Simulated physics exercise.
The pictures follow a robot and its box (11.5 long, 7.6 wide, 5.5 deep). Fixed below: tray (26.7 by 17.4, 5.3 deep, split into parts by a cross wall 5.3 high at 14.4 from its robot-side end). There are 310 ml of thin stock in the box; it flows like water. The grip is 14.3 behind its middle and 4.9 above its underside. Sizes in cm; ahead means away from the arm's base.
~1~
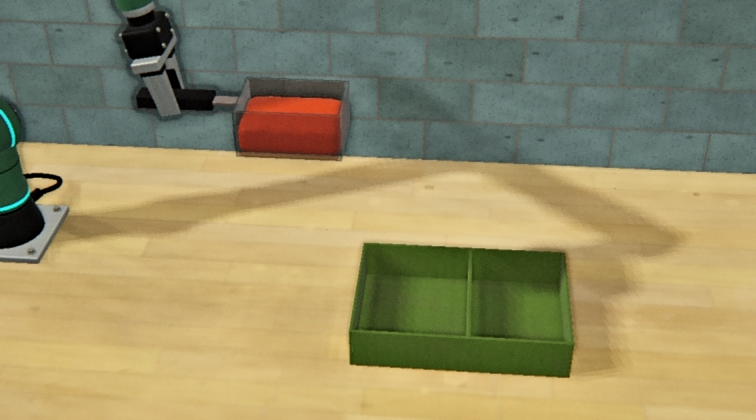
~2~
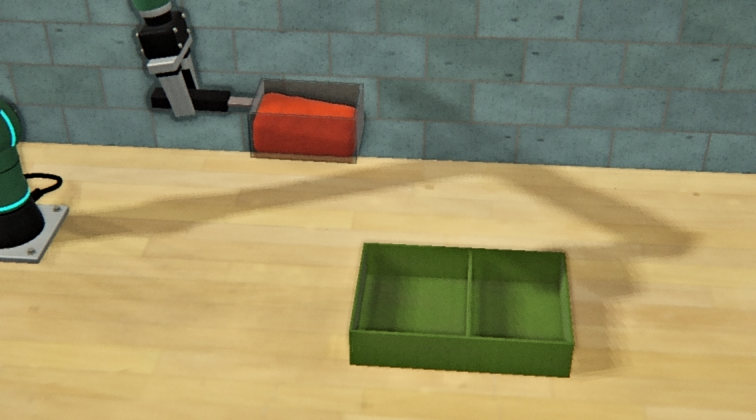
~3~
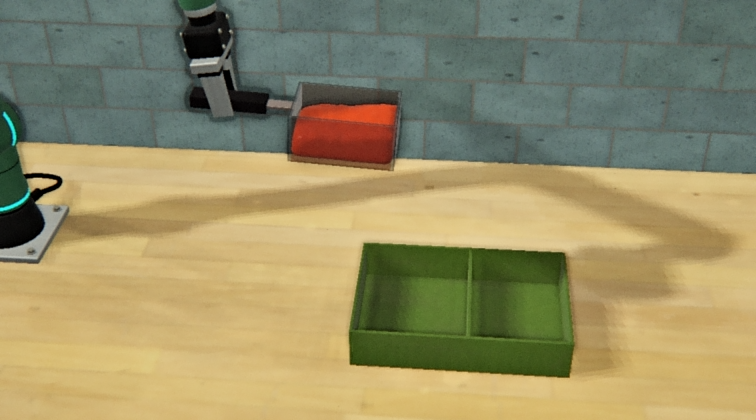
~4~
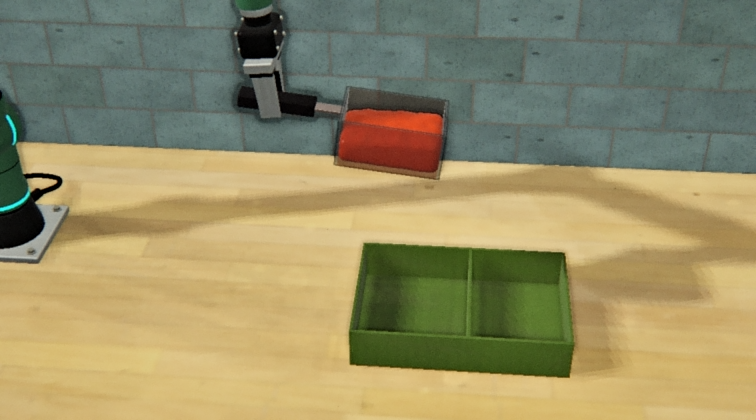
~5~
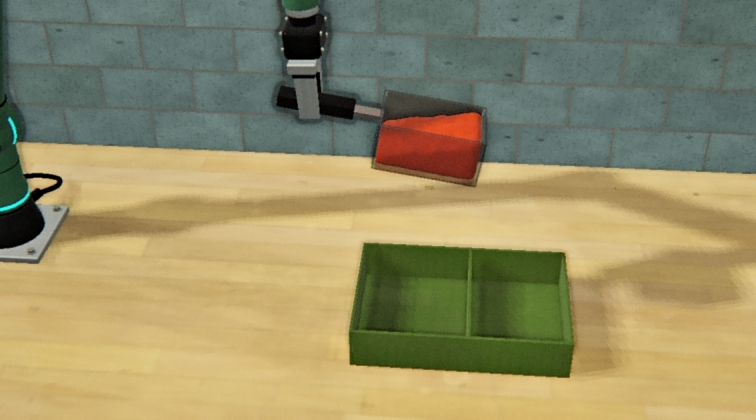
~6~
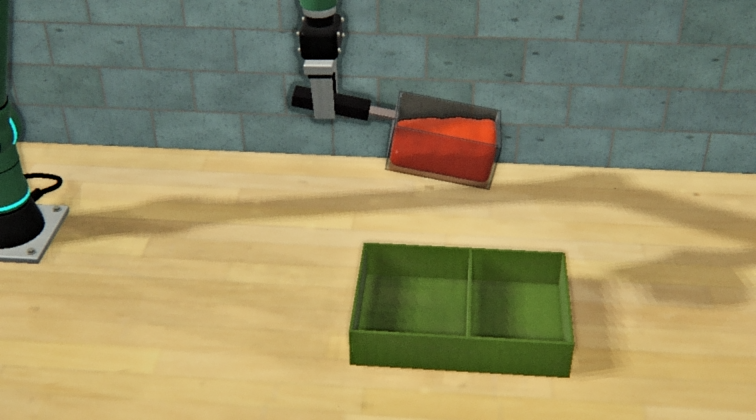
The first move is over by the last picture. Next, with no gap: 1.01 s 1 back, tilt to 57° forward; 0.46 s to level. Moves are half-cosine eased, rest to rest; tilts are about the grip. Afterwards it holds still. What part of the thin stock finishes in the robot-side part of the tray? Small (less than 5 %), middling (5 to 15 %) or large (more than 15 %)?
Share in the robot-side part of the tray: Large (more than 15 %).
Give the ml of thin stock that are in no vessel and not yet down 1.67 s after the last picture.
About 0 ml.
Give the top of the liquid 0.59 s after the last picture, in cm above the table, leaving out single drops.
About 23 cm.
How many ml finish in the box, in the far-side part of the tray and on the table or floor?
About 130, 70, 10 ml.
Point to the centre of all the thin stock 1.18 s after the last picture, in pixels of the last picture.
Near (442, 269).
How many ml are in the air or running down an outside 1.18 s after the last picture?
About 5 ml.
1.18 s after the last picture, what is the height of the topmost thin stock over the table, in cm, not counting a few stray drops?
About 21 cm.
Then, 0.59 s after the last picture, tilted 39° forward, liquid up to 23 above the table; 265 ml in the box, 10 ml in the far-side part, 30 ml in the air or running down outside.
Then, 1.18 s after the last picture, tilted 41° forward, liquid up to 47 above the table; 130 ml in the box, 95 ml in the robot-side part, 70 ml in the far-side part, 5 ml on the table or floor, 5 ml in the air or running down outside.
Then, 1.67 s after the last picture, level, liquid up to 34 above the table; 130 ml in the box, 95 ml in the robot-side part, 70 ml in the far-side part, 10 ml on the table or floor.
Then, 2.47 s after the last picture, level, liquid up to 30 above the table; 130 ml in the box, 95 ml in the robot-side part, 70 ml in the far-side part, 10 ml on the table or floor.
Final state, 130 ml in the box, 95 ml in the robot-side part, 70 ml in the far-side part, 10 ml on the table or floor. That is 31 % in the robot-side part of the tray.
